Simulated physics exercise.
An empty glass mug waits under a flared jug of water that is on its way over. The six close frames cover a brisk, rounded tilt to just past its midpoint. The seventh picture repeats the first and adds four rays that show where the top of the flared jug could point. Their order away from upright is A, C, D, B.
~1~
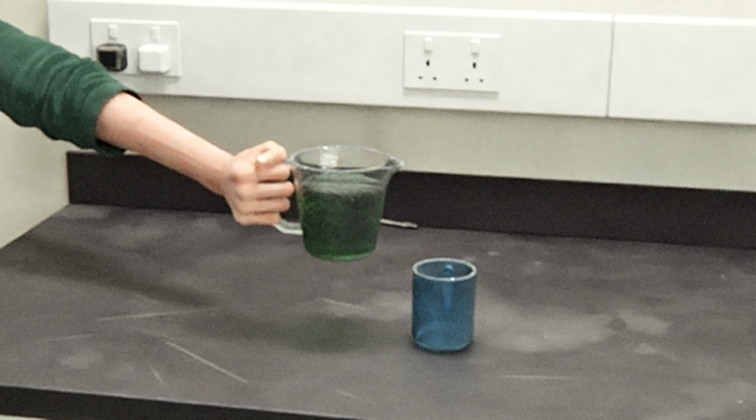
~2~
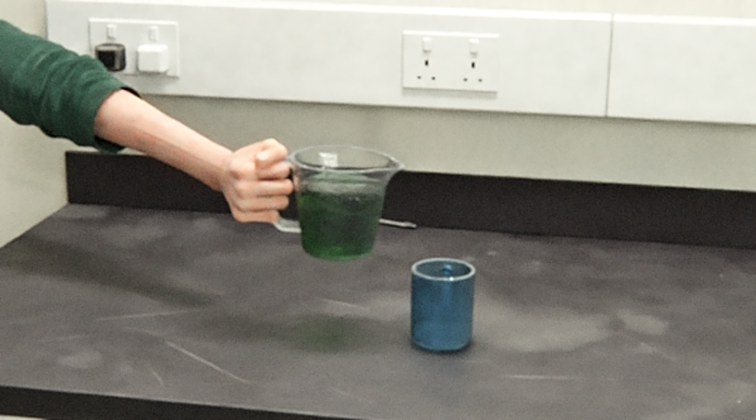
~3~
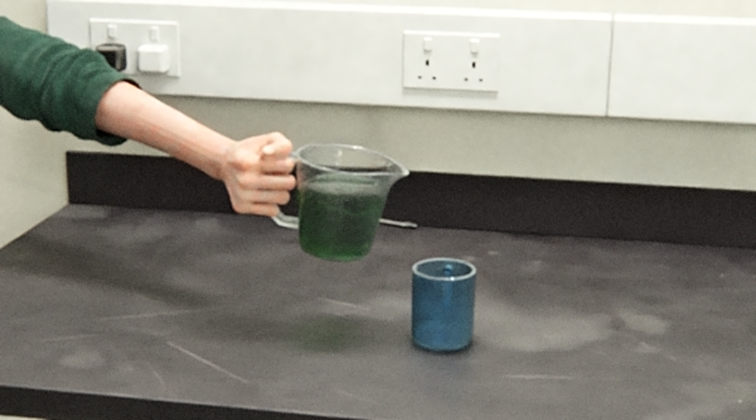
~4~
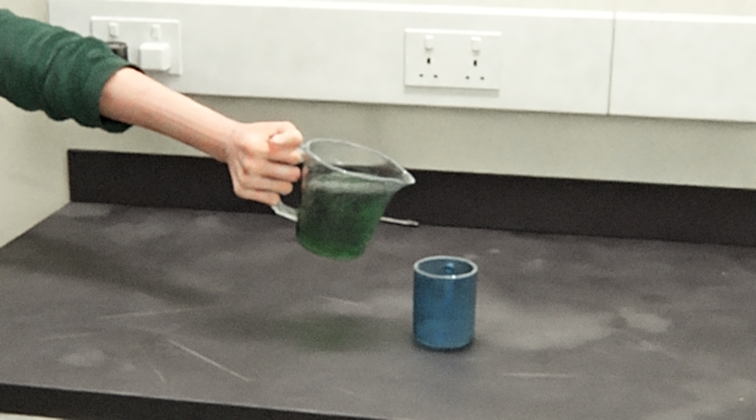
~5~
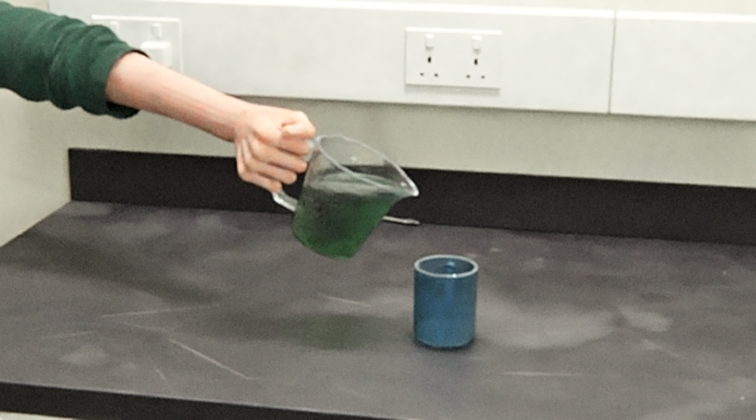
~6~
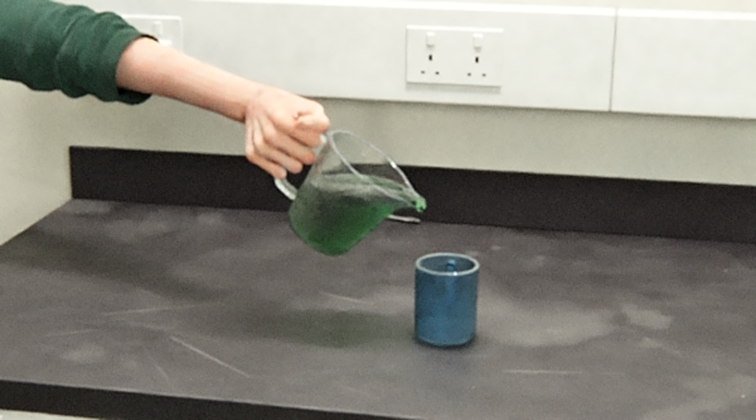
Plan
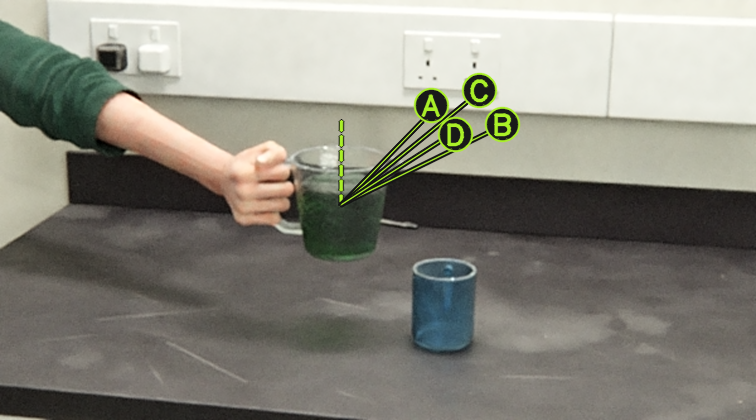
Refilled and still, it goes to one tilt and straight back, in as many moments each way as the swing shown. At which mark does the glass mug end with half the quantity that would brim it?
Use mark C.
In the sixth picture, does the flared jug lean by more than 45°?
No.
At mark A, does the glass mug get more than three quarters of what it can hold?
No.
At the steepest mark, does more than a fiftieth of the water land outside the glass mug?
No, it does not.
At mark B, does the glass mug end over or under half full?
Over.
On the marked copy, A at (422, 121); B at (487, 132); C at (467, 101); D at (439, 141).
Choosing A, the glass mug ends with about 29 % of what it can hold.
Choosing B, the glass mug ends with about 90 % of what it can hold.
Choosing C, the glass mug ends with about 47 % of what it can hold.
Choosing D, the glass mug ends with about 67 % of what it can hold.
